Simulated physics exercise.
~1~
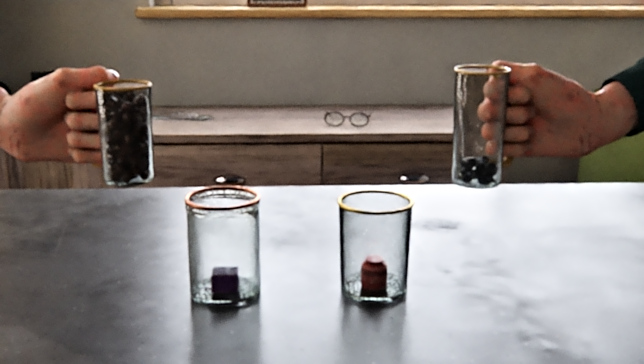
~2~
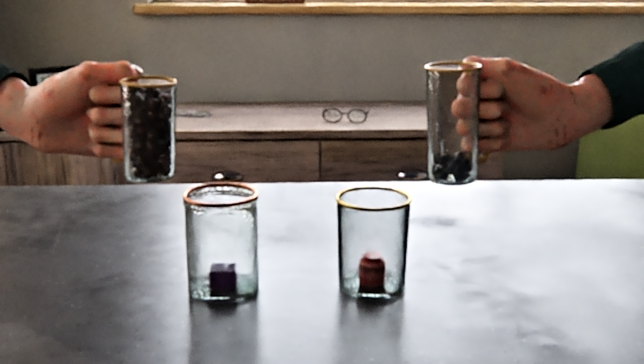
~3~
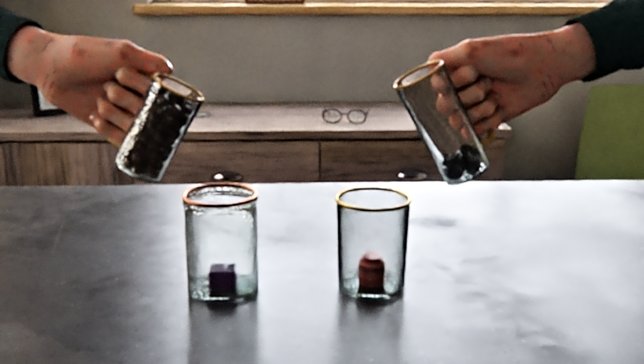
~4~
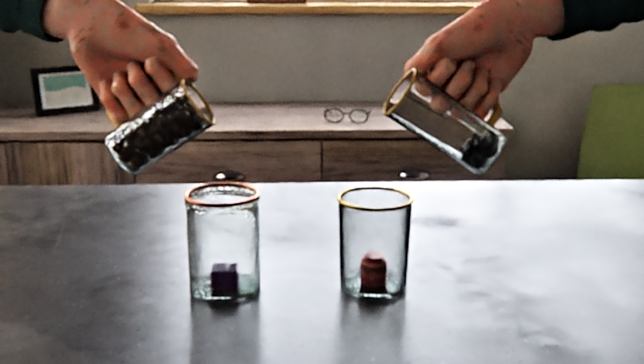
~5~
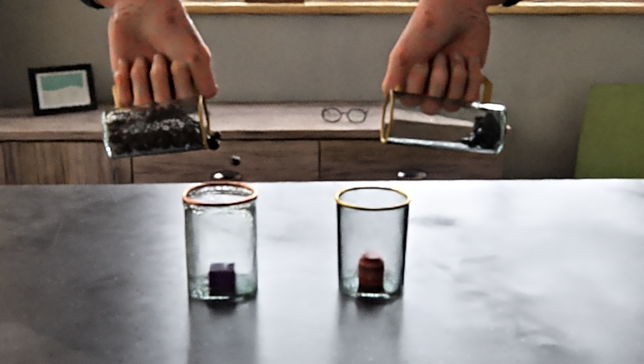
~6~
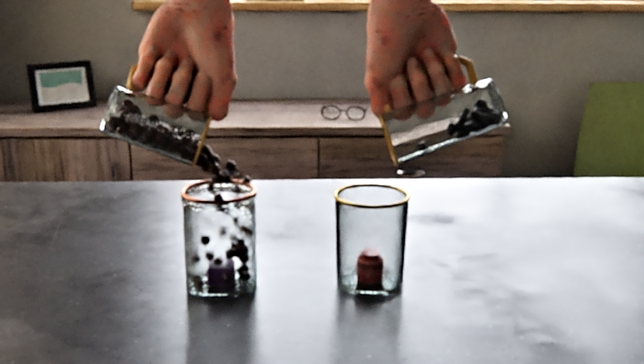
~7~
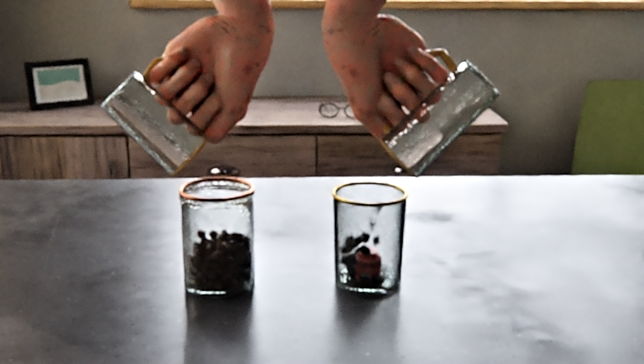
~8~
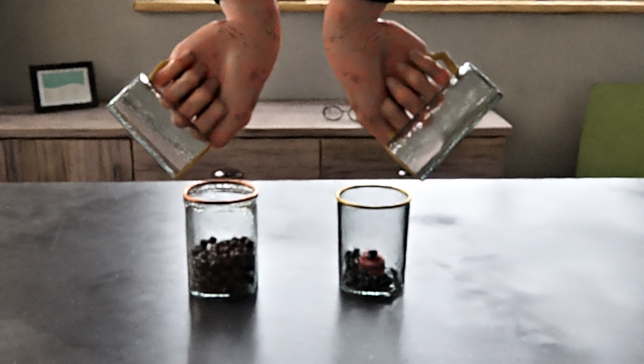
On a dark tabletop in front of a low wooden cabinet, two clear glasses with coloured rims stand side by side, a small purple block in the left and a small reddish object in the right. Above them, two hands hold glass cups of dark, bead-like pieces, the left one much fuller. The hands bring the cups inward and tip them. Pieces spill from the left cup first, tumbling around the block, and then the right cup empties too. Finally both cups hang upside down and empty, with the purple block buried while the reddish object still pokes above its shallow pile.
